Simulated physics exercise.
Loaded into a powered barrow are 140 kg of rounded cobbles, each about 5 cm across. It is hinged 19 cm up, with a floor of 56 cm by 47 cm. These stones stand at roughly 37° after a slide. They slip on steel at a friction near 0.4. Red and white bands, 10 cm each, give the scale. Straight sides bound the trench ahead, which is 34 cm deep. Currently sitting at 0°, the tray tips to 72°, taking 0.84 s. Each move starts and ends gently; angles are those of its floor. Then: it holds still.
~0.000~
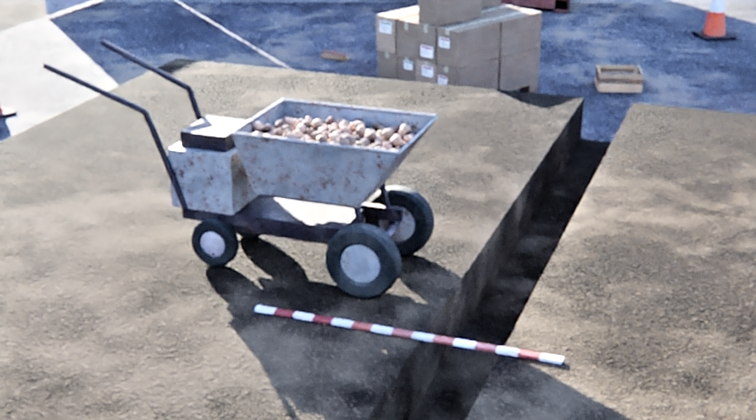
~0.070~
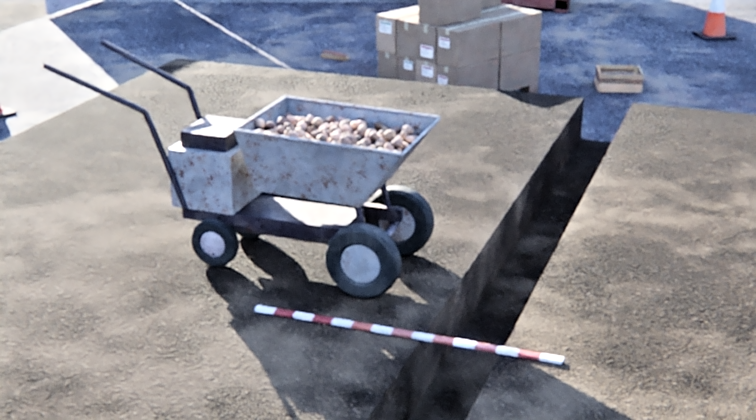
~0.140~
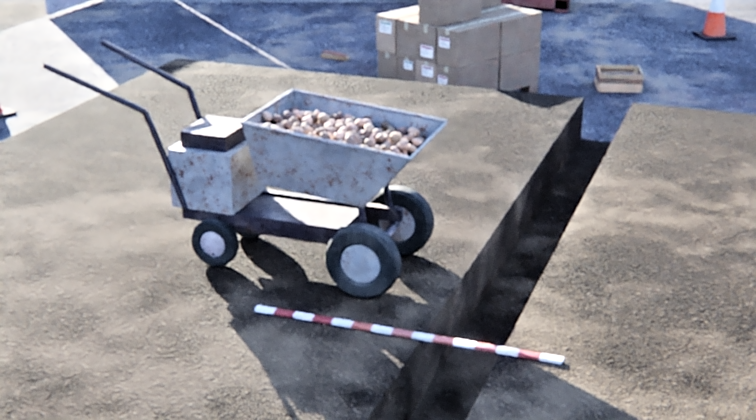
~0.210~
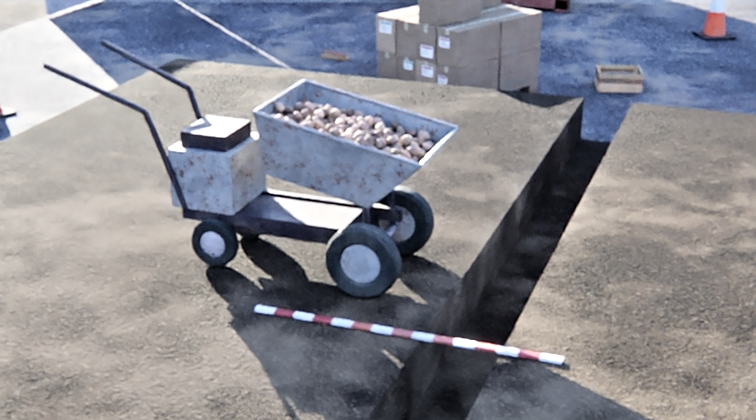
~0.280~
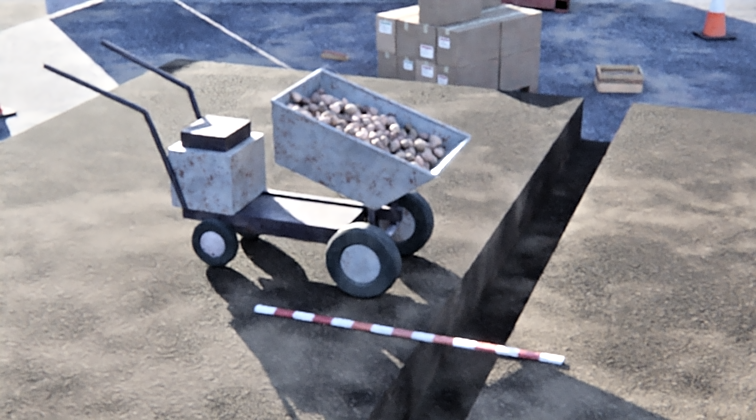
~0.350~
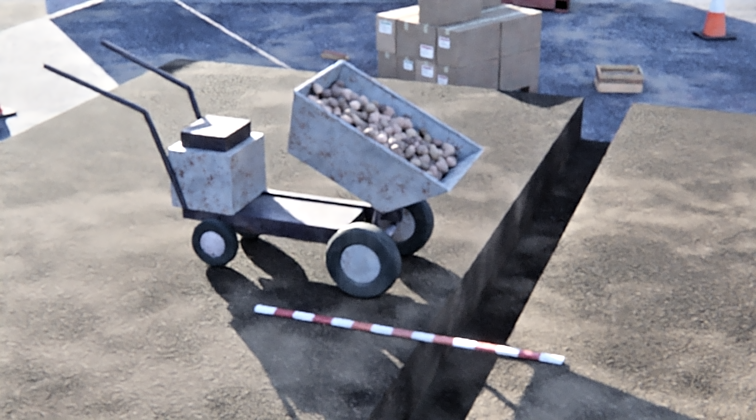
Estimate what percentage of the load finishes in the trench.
Roughly 46 percent.
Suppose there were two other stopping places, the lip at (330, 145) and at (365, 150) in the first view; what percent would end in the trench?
95 and 80 %.
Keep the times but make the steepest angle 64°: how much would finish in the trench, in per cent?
About 35 per cent would end up in the trench.
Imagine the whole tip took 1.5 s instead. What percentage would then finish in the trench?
With that change, it comes to around 55 per cent.
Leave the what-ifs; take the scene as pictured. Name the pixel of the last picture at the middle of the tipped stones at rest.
The middle should be near (544, 296).
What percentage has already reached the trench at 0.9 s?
Around 10 per cent of it.
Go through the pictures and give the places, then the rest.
In the first frame, the tray is at 0°, its lip at (398, 153); the top of the load is at (328, 128).
In the second frame, the tray is at 1°, its lip at (401, 155); the top of the load is at (320, 125); the stones move at 0.3 m/s on average.
In the third frame, the tray is at 5°, its lip at (409, 159); the top of the load is at (316, 119); the stones move at 0.7 m/s on average.
In the fourth frame, the tray is at 11°, its lip at (421, 166); the top of the load is at (313, 109); the stones move at 0.9 m/s on average.
In the fifth frame, lip at (435, 177), floor tilted 19°, highest stones at (320, 101); the stones move at 1.1 m/s on average.
In the sixth frame, lip at (449, 190), floor tilted 27°, highest stones at (335, 93); the stones move at 1.2 m/s on average.
After 0.6 s the floor is at 61°; 100 % in the tray; the foremost stones are at (489, 229).
After 0.9 s the floor is at 72°; 63 % in the tray, 10 % in the trench, 27 % past the trench; the foremost stones are at (580, 312).
After 1.3 s the floor is at 72°; 27 % in the tray, 19 % in the trench, 54 % past the trench; the foremost stones are at (741, 340).
After 3.2 s the floor is at 72°; 0 % in the tray, 46 % in the trench, 54 % past the trench; the foremost stones are past the picture's edge.
